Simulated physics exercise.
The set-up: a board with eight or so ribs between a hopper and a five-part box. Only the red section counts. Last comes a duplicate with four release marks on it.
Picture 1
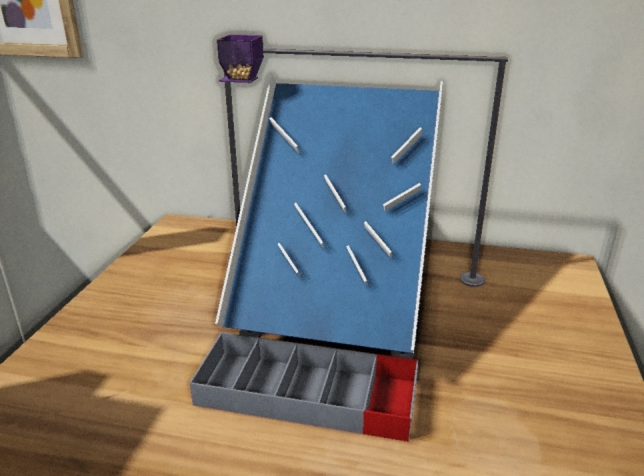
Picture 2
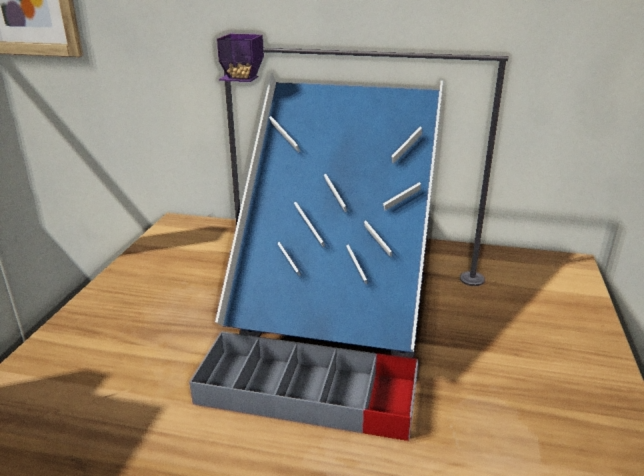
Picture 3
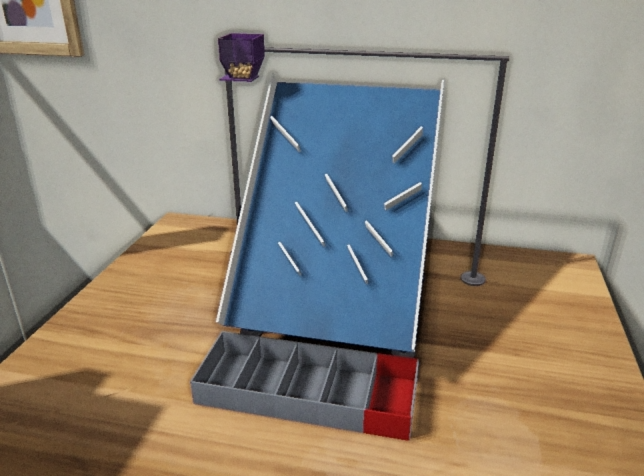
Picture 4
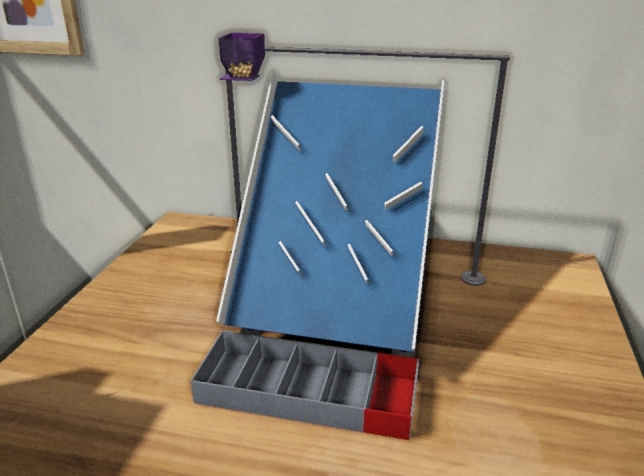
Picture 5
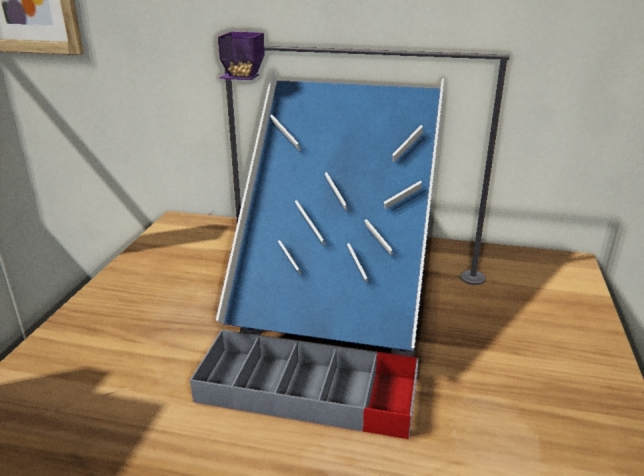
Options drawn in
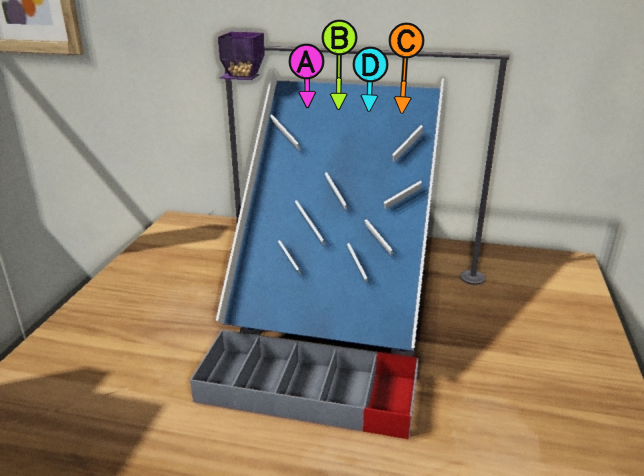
The video shows a tilted blue board with white ribs on a wooden table, a small dark purple hopper of chickpeas at its upper left and a grey box with one red section below; nothing visibly moves.
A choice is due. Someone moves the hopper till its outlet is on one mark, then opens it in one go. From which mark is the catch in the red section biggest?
I would pick mark D.
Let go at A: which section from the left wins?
The fourth from the left.
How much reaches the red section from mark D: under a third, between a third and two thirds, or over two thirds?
Mark D gives over two thirds.
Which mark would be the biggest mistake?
That is mark A.
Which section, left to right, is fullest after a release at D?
The fifth.
On the marked copy, mark A meets the board at (307, 101); mark B meets the board at (338, 103); mark C meets the board at (402, 107); mark D meets the board at (369, 105).
If A is chosen, about a quarter in the red section, most in other sections.
If B is chosen, about half in the red section, about half in other sections.
If C is chosen, about a third in the red section, about two thirds in other sections.
If D is chosen, most in the red section, about a quarter in other sections.
